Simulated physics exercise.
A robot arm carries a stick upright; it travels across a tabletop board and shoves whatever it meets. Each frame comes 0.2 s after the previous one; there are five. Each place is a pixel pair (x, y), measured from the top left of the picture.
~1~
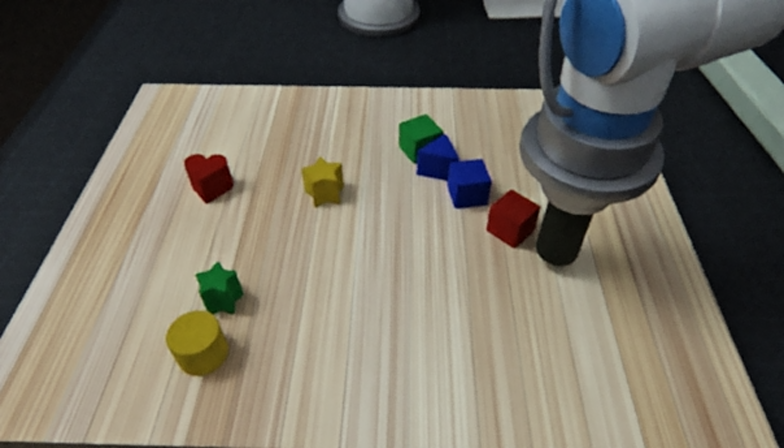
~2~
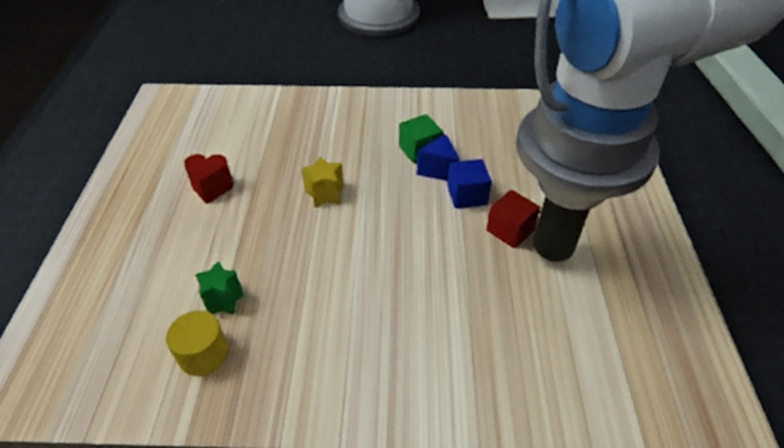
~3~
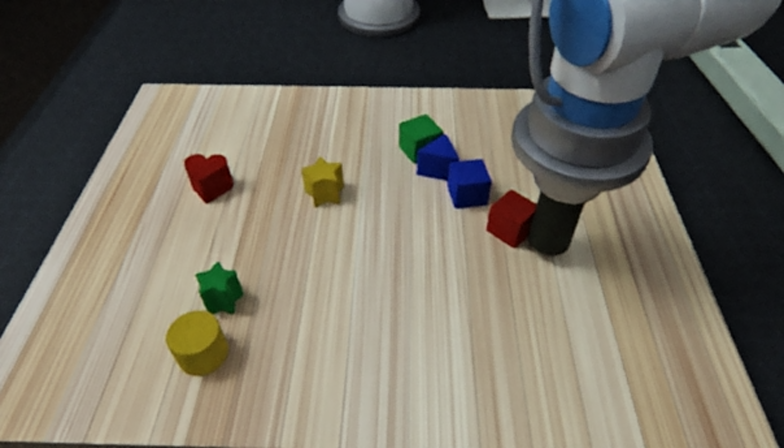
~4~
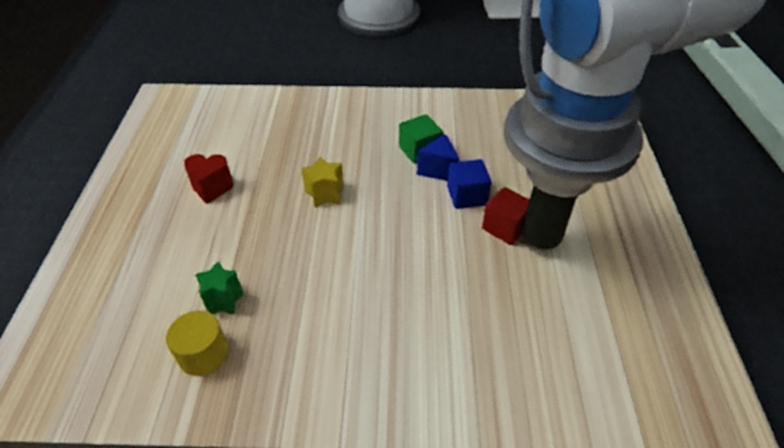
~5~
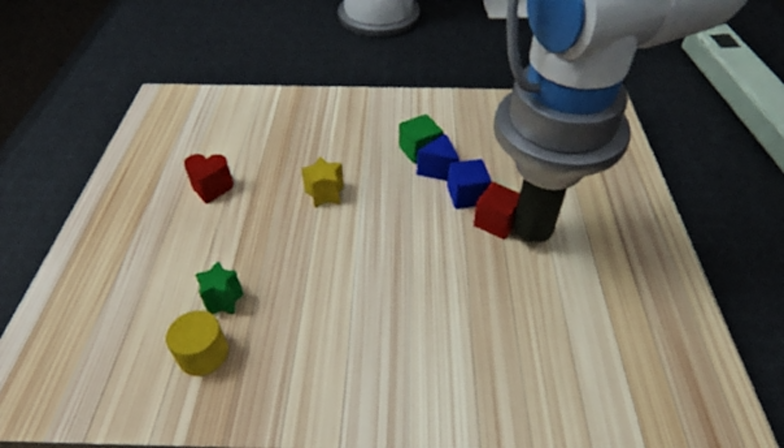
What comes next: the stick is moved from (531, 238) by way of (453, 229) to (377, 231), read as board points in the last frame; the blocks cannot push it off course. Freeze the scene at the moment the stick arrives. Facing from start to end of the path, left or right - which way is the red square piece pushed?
With start-to-end as forward, it shifts right.
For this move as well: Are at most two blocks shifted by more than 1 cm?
No, I don't think so.
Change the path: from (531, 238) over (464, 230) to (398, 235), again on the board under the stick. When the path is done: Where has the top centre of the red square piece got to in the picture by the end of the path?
It will likely be found at (448, 177).
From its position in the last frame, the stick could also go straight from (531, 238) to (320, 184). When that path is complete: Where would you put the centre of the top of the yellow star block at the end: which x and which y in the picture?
Just about (284, 165).
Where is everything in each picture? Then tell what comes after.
In the first picture, tip of the stick at (557, 250), middles of tops, green square piece at (421, 126), blue triangular piece at (441, 147), blue square piece at (470, 171), red square piece at (516, 206).
In the second picture, stick at (554, 246), nothing pushed.
In the third picture, stick at (549, 240), nothing pushed.
In the fourth picture, stick at (542, 234), red square piece at (511, 203).
In the fifth picture, stick at (533, 228), green square piece at (421, 126), blue triangular piece at (441, 147), blue square piece at (470, 171), red square piece at (501, 198).
On the path given first. One third of the way, stick at (480, 220); green square piece at (414, 121), turned 20° anticlockwise; blue triangular piece at (435, 135); blue square piece at (455, 156); red square piece at (459, 180), turned 55° clockwise.
Two thirds of the way, stick at (426, 218); green square piece at (413, 119), turned 30° anticlockwise; blue triangular piece at (437, 131), turned 15° anticlockwise; blue square piece at (451, 152), turned 30° clockwise; red square piece at (430, 173), turned 95° clockwise.
At the end, stick at (377, 221); green square piece at (413, 119), turned 30° anticlockwise; blue triangular piece at (437, 131), turned 15° anticlockwise; blue square piece at (451, 152), turned 30° clockwise; red square piece at (430, 173), turned 95° clockwise.
